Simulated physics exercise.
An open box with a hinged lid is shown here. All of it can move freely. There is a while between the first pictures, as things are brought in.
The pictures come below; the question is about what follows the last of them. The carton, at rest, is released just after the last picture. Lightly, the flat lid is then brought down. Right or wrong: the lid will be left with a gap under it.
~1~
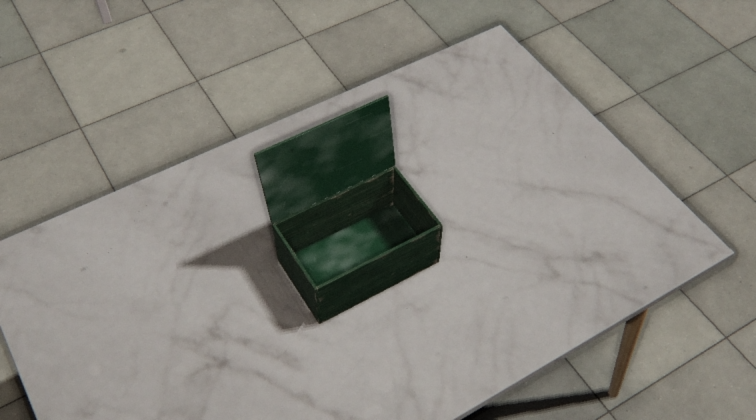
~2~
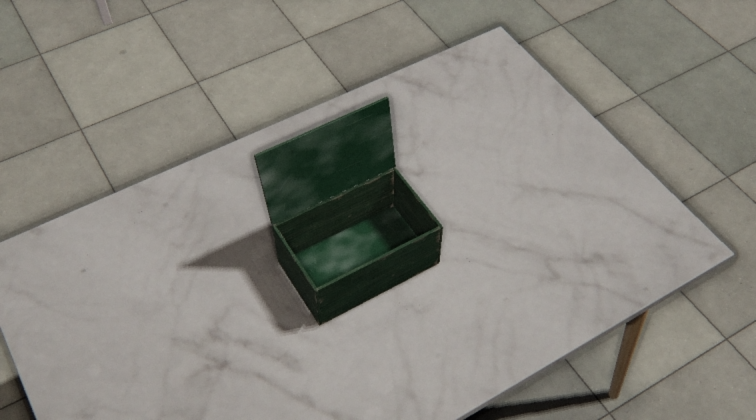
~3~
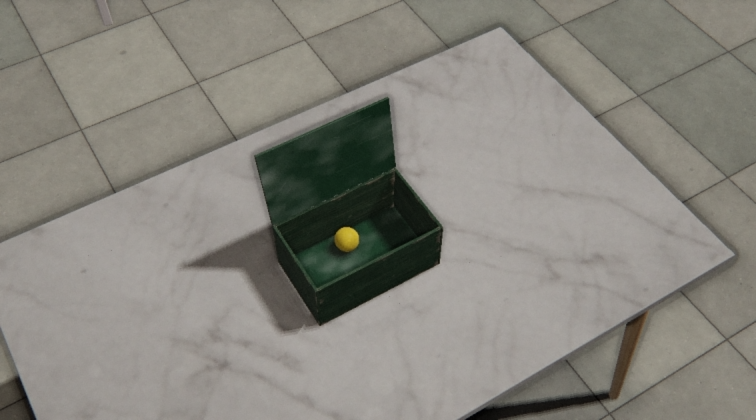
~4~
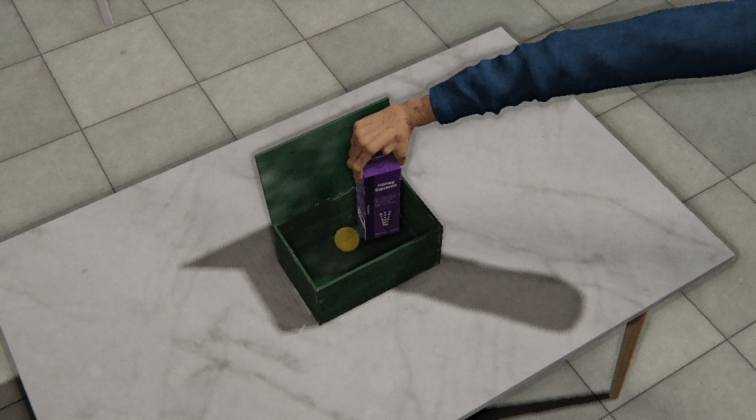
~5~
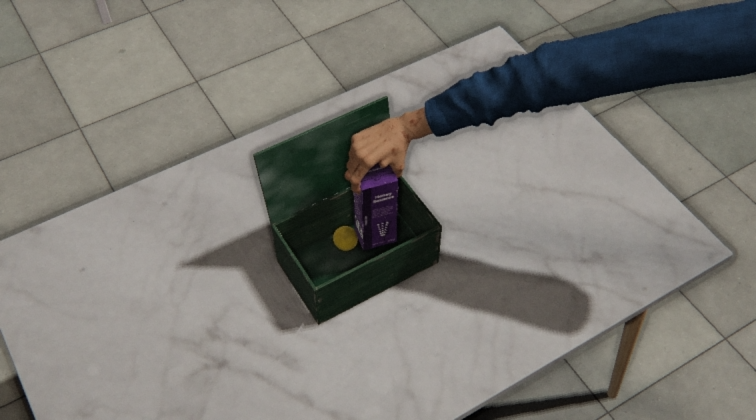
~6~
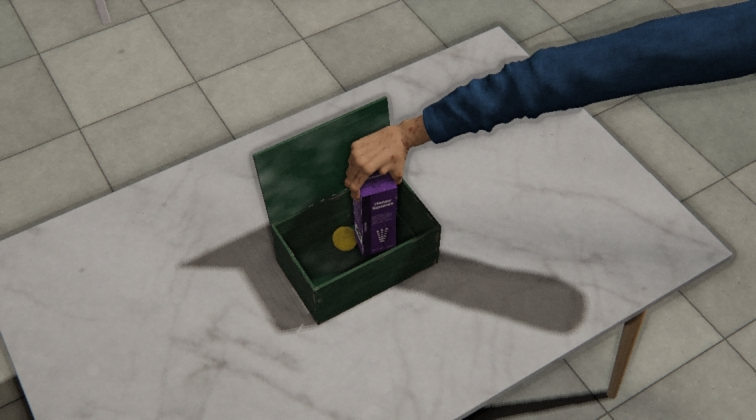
Right.
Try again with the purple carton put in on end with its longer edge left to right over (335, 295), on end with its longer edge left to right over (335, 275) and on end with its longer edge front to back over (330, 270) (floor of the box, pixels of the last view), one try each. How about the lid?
Going through the three tries, the lid hangs open, then hangs open, then hangs open.
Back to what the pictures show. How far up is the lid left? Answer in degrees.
Near 45° up from the rim.
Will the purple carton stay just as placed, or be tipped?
Result: The purple carton remains as it was set.
Then, 0.70 s later than the last frame, purple carton tilted by 7° near (386, 228); yellow lemon moved a little.
Then, 1.50 s later than the last frame, lid 66° above the rim; purple carton moved about its own width near (384, 233); yellow lemon moved a little.
Then, 2.90 s later than the last frame, lid 44° above the rim; purple carton moved about its own width near (383, 233); yellow lemon moved a little.
When it is over, lid 45° above the rim; moved from the start, purple carton; yellow lemon as before. End places, in pixels of the last picture, purple carton near (383, 232).
